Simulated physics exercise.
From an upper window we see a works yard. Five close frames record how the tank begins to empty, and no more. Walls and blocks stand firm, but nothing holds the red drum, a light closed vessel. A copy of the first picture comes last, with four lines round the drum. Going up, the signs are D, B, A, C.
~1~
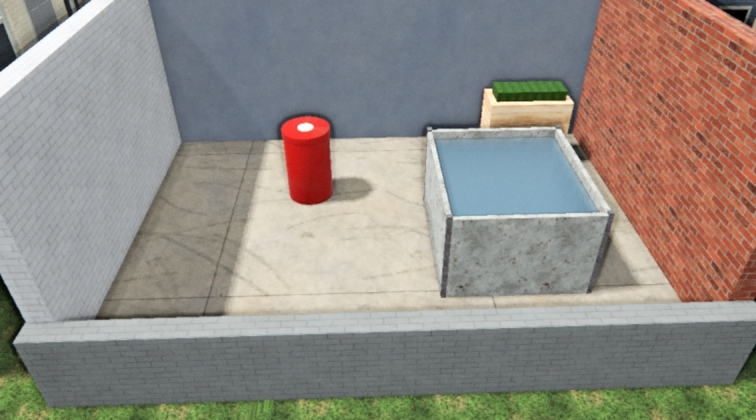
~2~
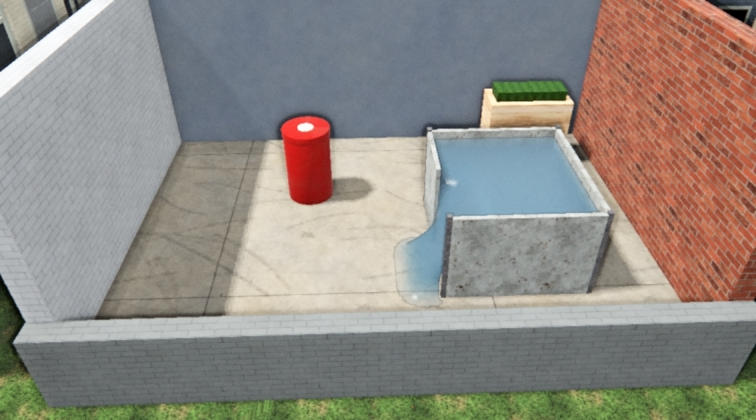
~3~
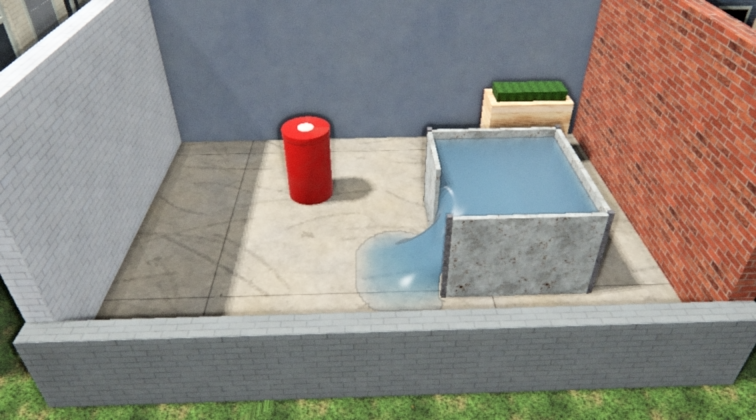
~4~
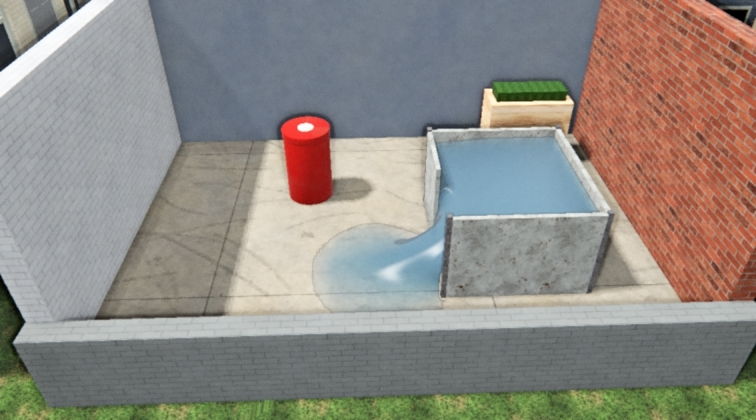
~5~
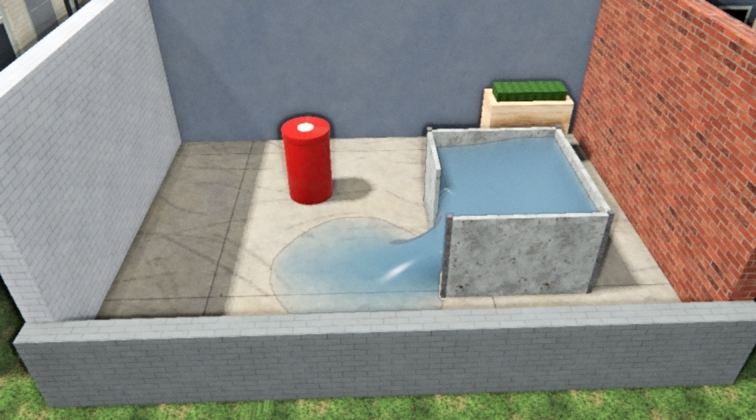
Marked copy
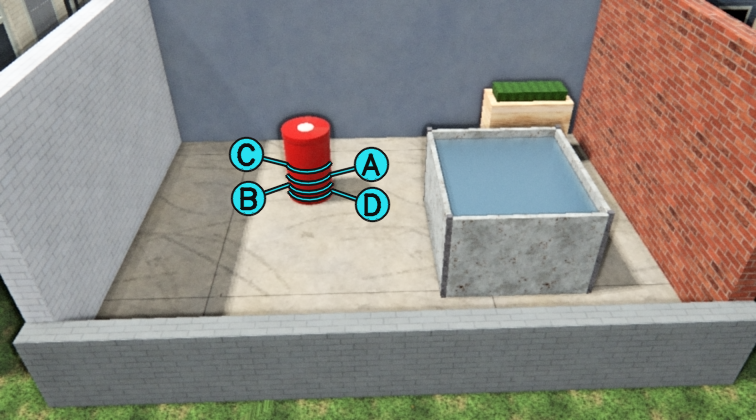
In a walled yard, water pours from a concrete tank's open left side and spreads leftward.
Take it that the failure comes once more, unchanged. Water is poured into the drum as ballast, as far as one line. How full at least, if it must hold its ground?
It is B.
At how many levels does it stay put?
Three of the four.
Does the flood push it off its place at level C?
No, not at all.
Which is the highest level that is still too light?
D.
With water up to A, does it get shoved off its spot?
No, not at all.
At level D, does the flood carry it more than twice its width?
No, less.
In cyan, A at (308, 183); B at (309, 192); C at (307, 171); D at (309, 199); from the bottom up D, B, A, C.
If A is chosen, it does not move.
If B is chosen, it does not move.
If C is chosen, it does not move.
If D is chosen, it is pushed about half its own width away.
